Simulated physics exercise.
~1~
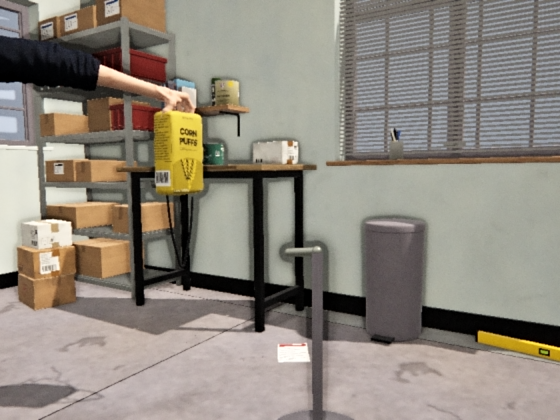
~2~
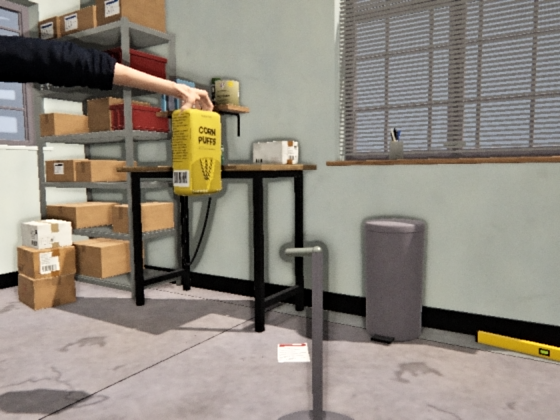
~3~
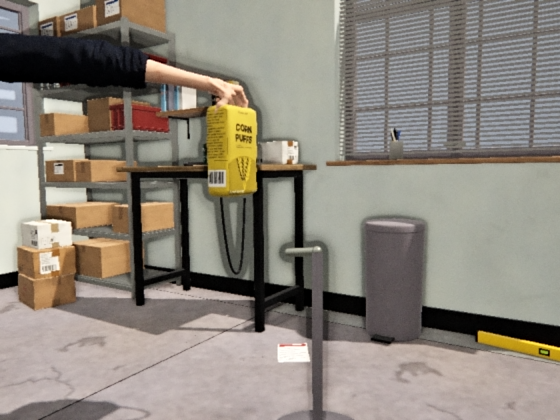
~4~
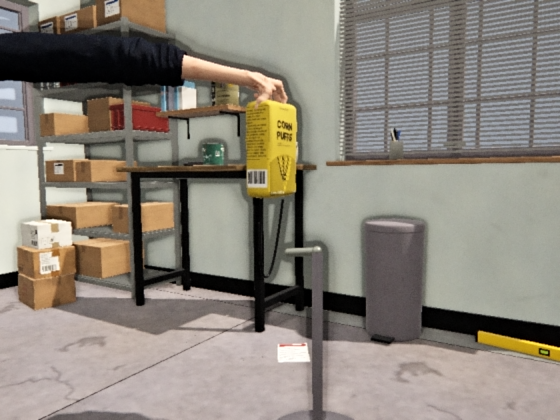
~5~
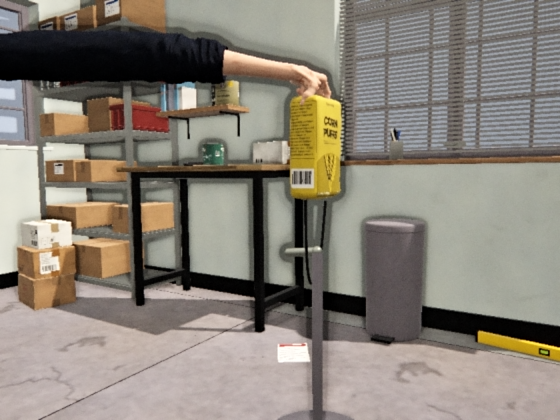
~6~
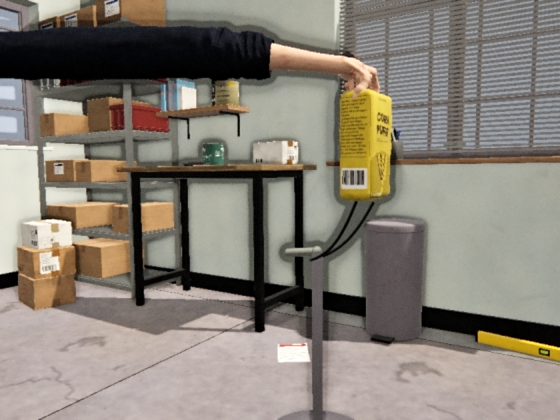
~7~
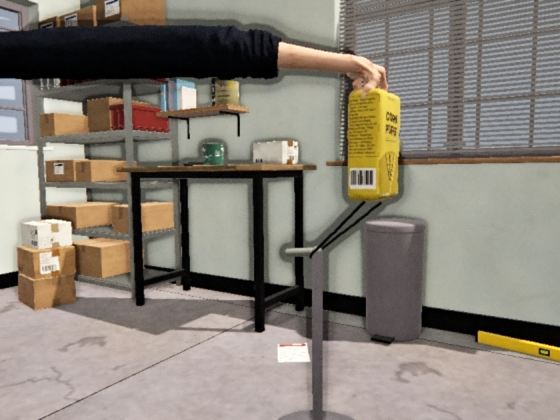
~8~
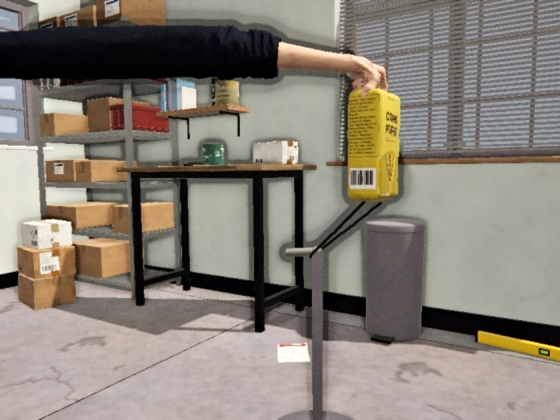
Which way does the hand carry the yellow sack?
The hand carries the yellow sack to the right, past the post.
In a storeroom, a hand carries a yellow sack right until its loop catches on a hooked post.
